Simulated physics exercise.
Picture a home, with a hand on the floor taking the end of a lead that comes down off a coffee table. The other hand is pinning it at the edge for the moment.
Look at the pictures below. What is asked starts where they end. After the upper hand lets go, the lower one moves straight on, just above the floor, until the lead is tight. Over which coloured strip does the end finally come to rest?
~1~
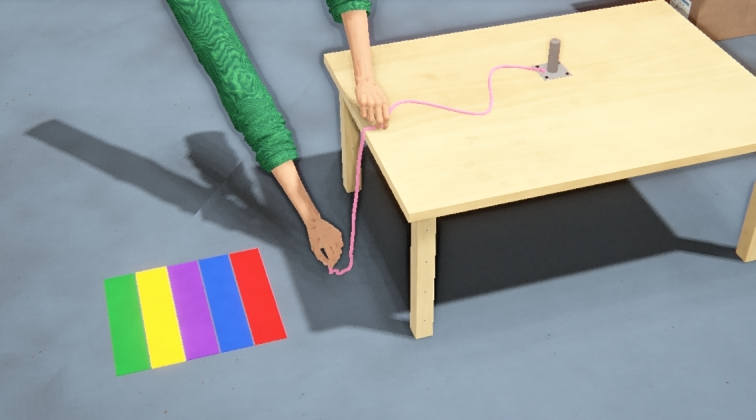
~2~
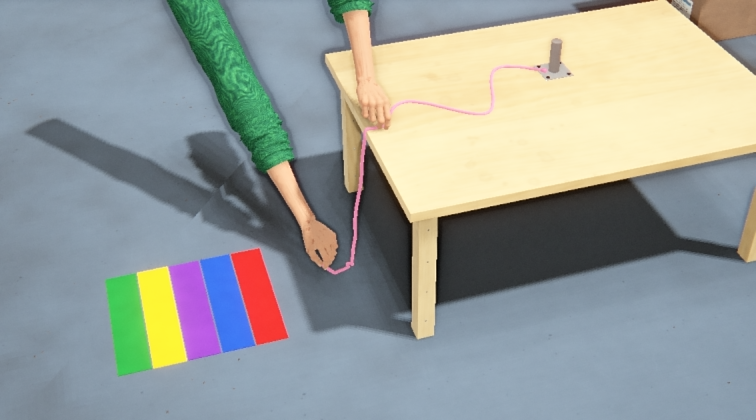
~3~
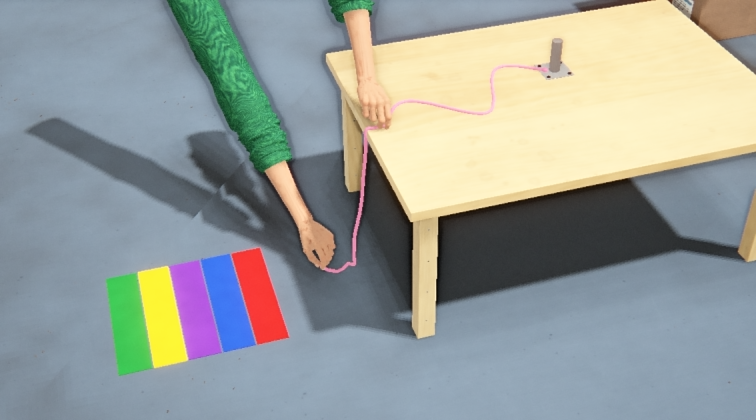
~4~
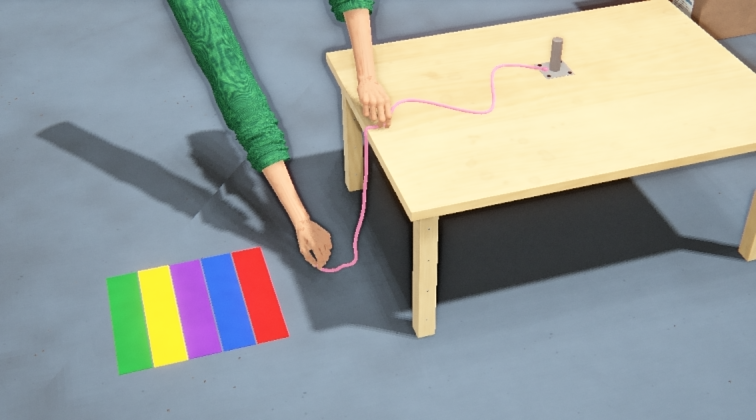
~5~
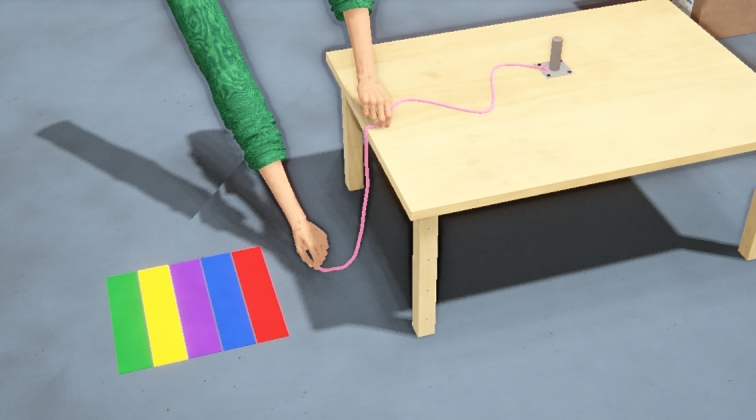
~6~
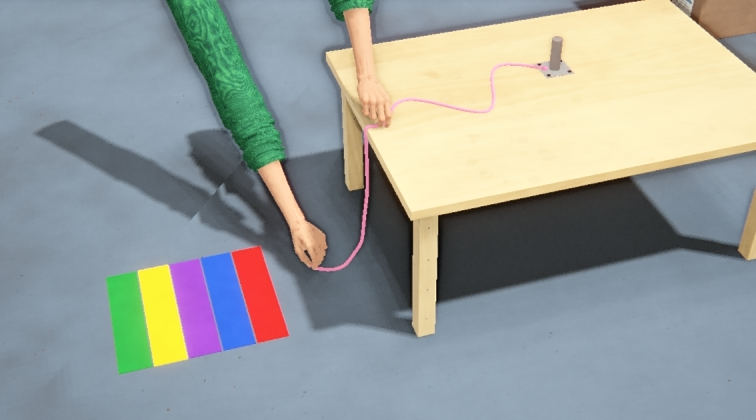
Over the green strip.
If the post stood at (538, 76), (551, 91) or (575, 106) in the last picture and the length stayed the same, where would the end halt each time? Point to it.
The first try gives (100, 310), the second (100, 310) and the third (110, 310).
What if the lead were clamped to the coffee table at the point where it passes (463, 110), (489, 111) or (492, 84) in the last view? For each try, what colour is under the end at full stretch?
First try purple, second purple, third yellow.
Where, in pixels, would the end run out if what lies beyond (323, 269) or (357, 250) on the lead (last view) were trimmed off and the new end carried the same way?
Case by case: Roughly (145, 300), then roughly (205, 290).
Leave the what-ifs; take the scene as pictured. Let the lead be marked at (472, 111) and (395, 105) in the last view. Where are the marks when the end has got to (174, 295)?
Around (411, 106) and (353, 148).
Early on, end near (174, 295); over yellow.
Midway, end near (142, 302); over yellow.
At the end of the slack, end near (124, 306); over green. Over green.
